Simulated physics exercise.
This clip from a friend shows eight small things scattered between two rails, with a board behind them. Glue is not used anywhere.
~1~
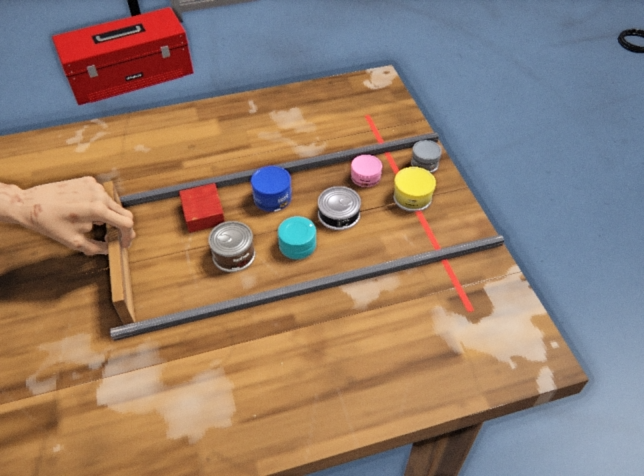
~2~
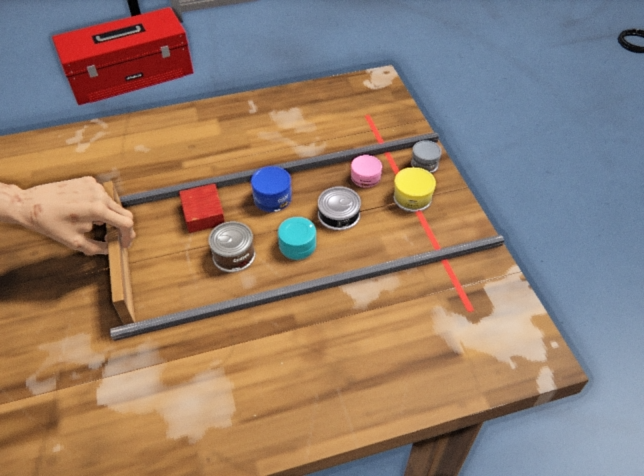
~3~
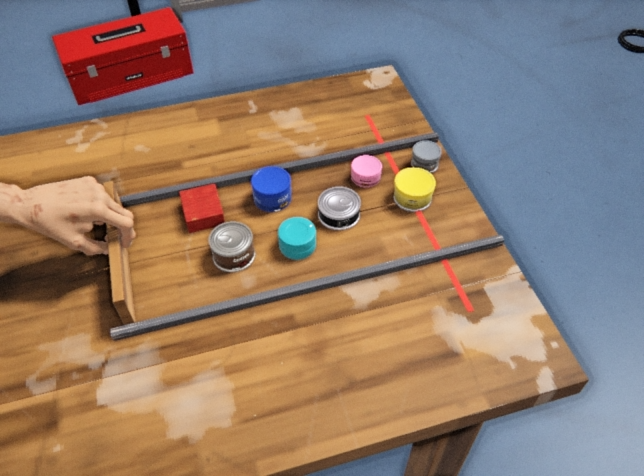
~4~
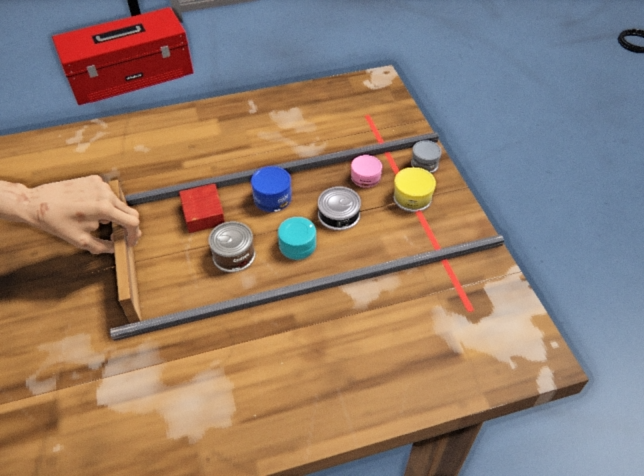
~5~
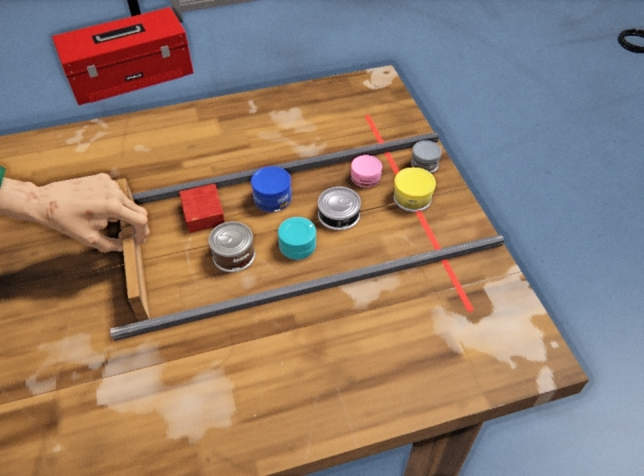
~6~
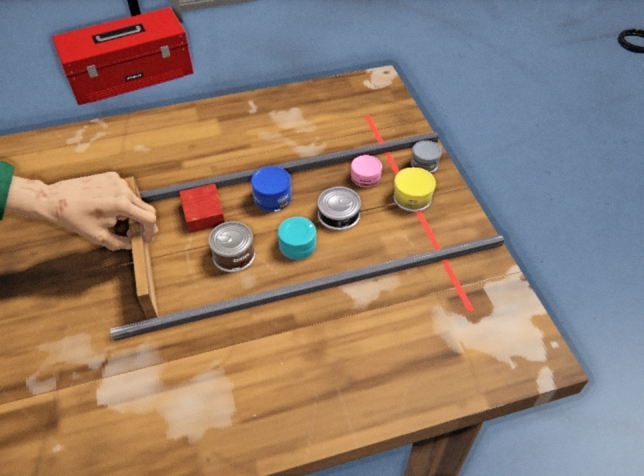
On a wooden table, a hand slides a board slightly right between two rails.
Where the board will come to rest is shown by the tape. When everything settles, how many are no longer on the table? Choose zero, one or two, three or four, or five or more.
When everything settles, three or four are no longer on the table.
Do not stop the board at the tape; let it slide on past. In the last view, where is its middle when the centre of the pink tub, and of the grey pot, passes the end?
Approx. (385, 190) for the first, approx. (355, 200) for the second.
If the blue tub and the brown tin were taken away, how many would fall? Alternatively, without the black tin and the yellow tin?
Tally per try: 1 / 2.
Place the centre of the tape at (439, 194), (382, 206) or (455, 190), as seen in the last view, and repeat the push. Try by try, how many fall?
Taken one after another, the numbers are 5, 1 and 8.
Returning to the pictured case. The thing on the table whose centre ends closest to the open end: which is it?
The blue tub finishes closest.
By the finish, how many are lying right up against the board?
The count in contact is 3.
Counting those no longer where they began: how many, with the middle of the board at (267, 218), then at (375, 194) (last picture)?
The first count is 4, and then it's 8.
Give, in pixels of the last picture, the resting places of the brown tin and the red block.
I'd put one at around (438, 200) and the other at around (412, 161).
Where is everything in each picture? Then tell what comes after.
In the first frame, grey pot (426, 157); yellow tin (414, 190); pink tub (366, 171); board (118, 250); tape (412, 200).
In the second frame, yellow tin (414, 190); brown tin (232, 247).
In the third frame, pink tub (366, 171); red block (202, 208).
In the fourth frame, grey pot (426, 157); board (124, 249).
In the fifth frame, yellow tin (414, 190); turquoise lid (297, 238).
In the sixth frame, grey pot (426, 157); yellow tin (414, 190); pink tub (366, 171); board (141, 245); tape (412, 200).
Soon after, none off yet; grey pot at rest near (426, 157); yellow tin at rest near (414, 190); pink tub at rest near (366, 171).
In the end, the number that fall off is three or four; gone, pink tub, yellow tin and grey pot.
